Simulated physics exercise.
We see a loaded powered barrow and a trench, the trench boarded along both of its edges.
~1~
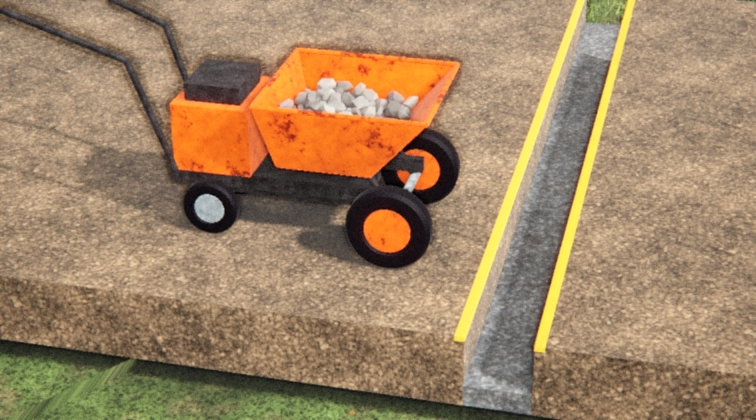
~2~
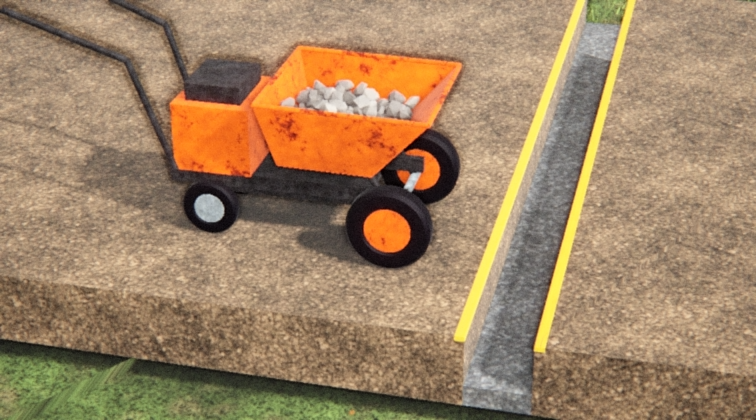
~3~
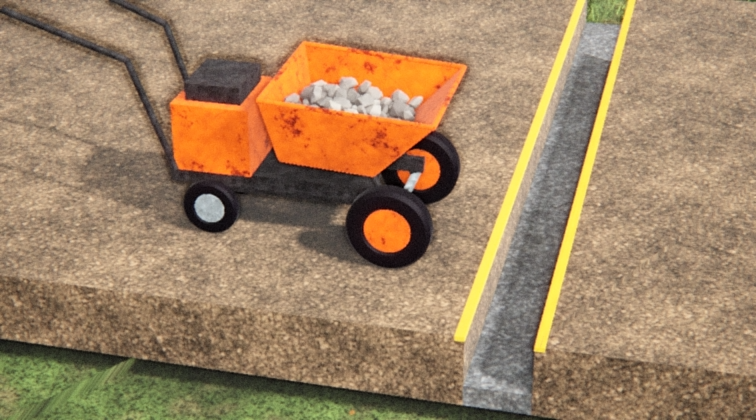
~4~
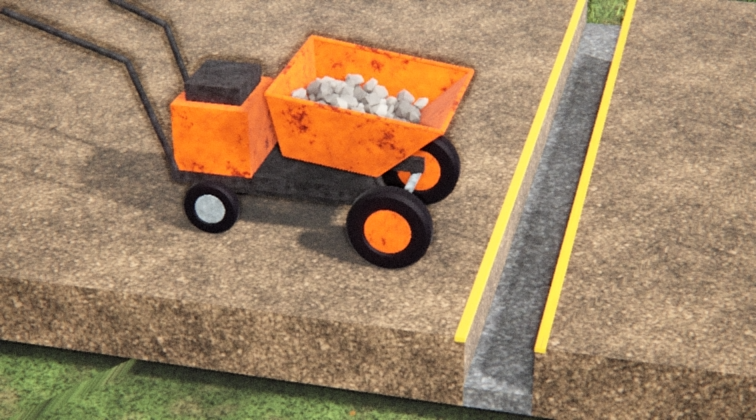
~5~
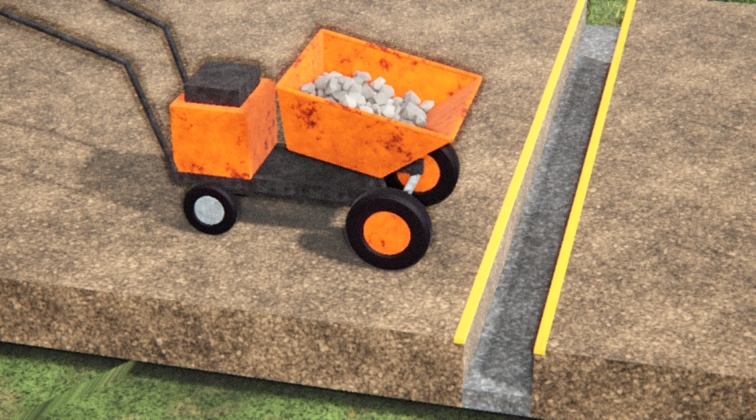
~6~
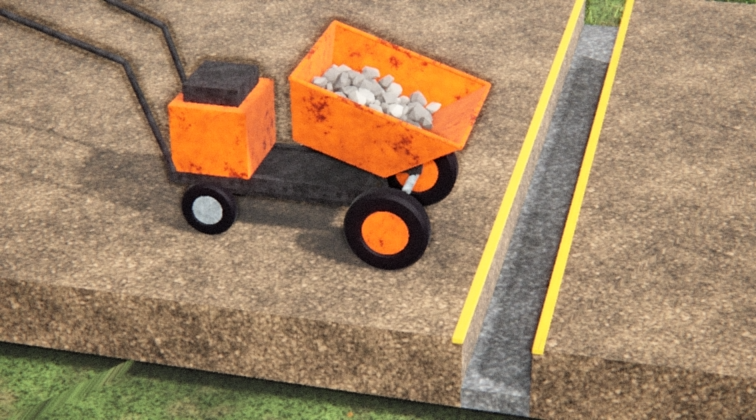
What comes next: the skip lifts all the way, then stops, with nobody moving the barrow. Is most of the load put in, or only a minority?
The trench does get most of the load.
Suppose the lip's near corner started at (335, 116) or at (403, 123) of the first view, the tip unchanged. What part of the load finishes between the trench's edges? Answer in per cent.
Well, you'd get roughly 40 per cent from the first place and roughly 100 per cent from the second.
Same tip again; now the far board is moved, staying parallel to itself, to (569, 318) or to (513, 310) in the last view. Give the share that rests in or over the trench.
100 %, 10 %.
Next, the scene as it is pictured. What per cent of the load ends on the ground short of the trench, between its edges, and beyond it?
Estimates - short: 0 in a hundred, between: 75 in a hundred, beyond: 25 in a hundred.
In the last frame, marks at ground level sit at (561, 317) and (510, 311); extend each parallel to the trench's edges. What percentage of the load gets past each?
About 20 and 70 %.
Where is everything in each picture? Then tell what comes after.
In the first frame, lip of the skip at (426, 125), level; top of the load at (336, 107), broken stones; first edge of the trench at (471, 303); far edge at (549, 313), the trench under half as wide as the skip, and about as deep as wide.
In the second frame, lip of the skip at (428, 126), level; top of the load at (338, 106).
In the third frame, lip of the skip at (433, 128), tipped barely; top of the load at (324, 103).
In the fourth frame, lip of the skip at (441, 133), tipped a little; top of the load at (328, 102).
In the fifth frame, lip of the skip at (450, 140), tipped a little; top of the load at (336, 99).
In the sixth frame, lip of the skip at (460, 147), tipped clearly; top of the load at (344, 93); first edge of the trench at (470, 305); far edge at (547, 315).
Soon, skip tipped steeply; all in the skip.
A while on, skip tipped right over; most in the skip; a small part in or heaped over the trench; a stray few beyond it; a stray few falling.
Towards the end, skip tipped right over; a small part in the skip; about two thirds in or heaped over the trench; about a quarter beyond it.
Finally, skip tipped right over; most in or heaped over the trench; about a quarter beyond it.
